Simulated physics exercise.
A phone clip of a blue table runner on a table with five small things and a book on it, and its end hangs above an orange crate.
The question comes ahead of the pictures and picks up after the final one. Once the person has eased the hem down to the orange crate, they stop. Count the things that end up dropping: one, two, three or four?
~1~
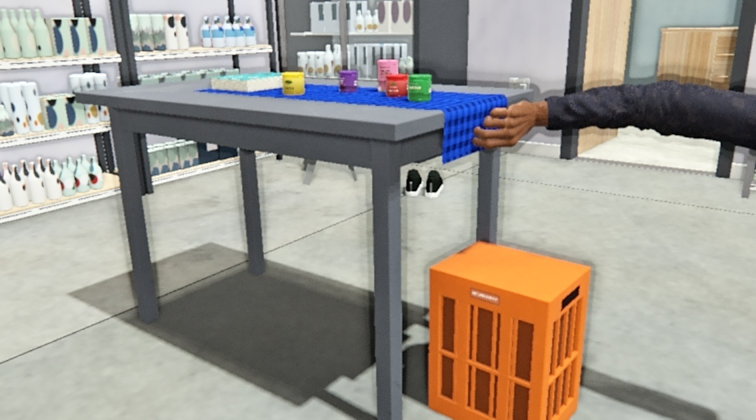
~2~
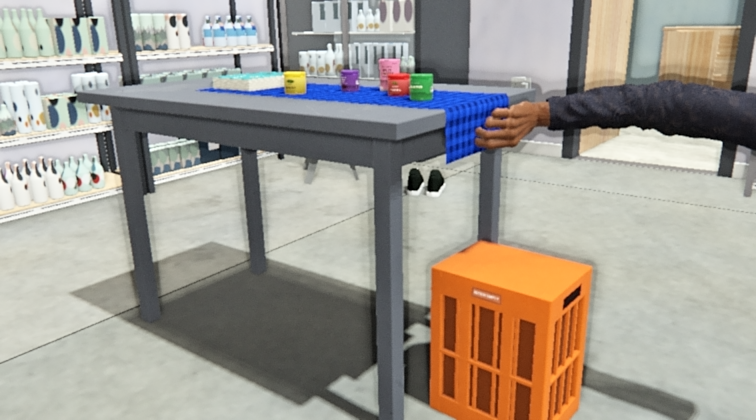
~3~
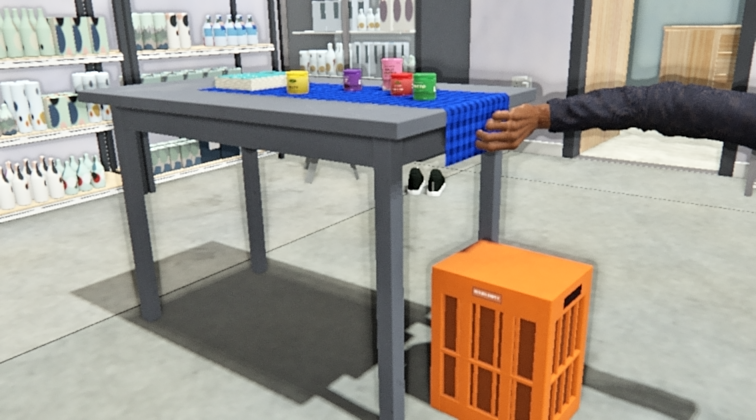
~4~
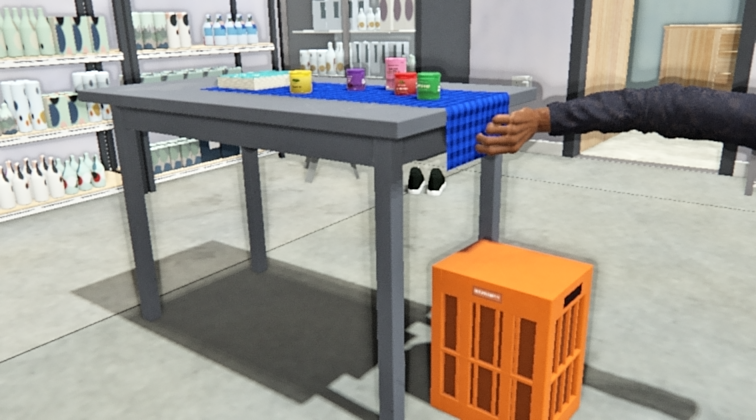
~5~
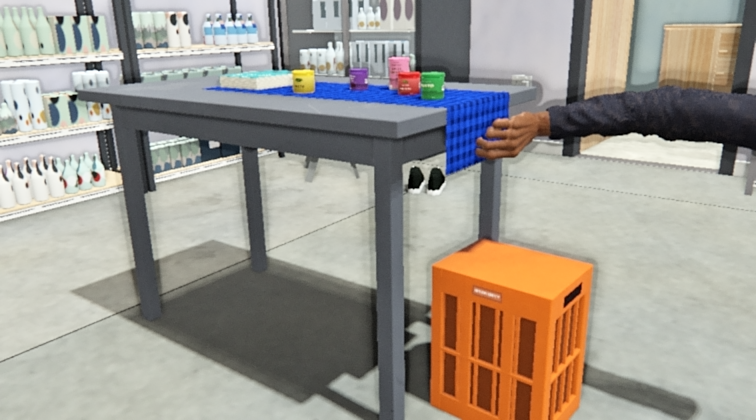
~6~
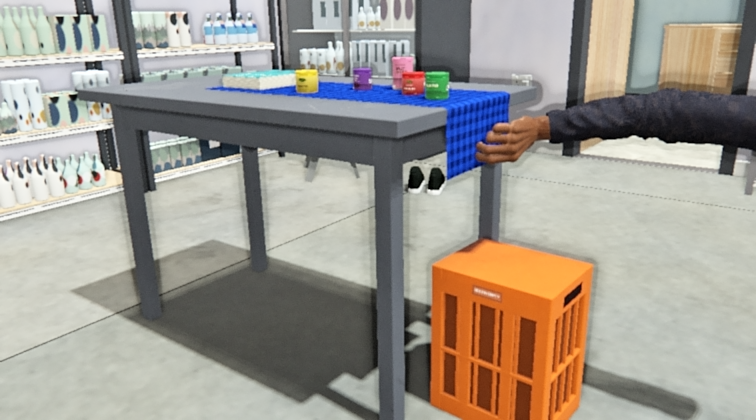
The drop will claim two items.
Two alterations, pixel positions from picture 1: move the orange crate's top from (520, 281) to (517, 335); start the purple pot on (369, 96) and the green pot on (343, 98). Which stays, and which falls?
In the end the purple pot is no longer on top and the green pot is no longer on top.
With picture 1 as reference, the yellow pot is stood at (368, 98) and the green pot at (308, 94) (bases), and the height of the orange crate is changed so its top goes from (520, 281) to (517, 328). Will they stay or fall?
Observed: Yellow pot departs; green pot remains seated.
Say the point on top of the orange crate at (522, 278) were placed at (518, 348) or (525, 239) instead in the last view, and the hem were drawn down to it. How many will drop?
We'd get 4 in the first case and 1 in the second.
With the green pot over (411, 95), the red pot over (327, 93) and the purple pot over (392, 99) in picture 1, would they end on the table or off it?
Here's how it goes: The green pot leaves the top, the red pot remains in place and the purple pot leaves the top.
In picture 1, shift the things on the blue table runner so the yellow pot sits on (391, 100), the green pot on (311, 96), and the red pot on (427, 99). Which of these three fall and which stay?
The yellow pot goes over, the green pot stays on, the red pot comes down.
Soon after, hem near (479, 222); green pot gone.
Then, hem on the crate; green pot and red pot gone.
At rest, hem on the crate; green pot and red pot gone. Over the edge go two.
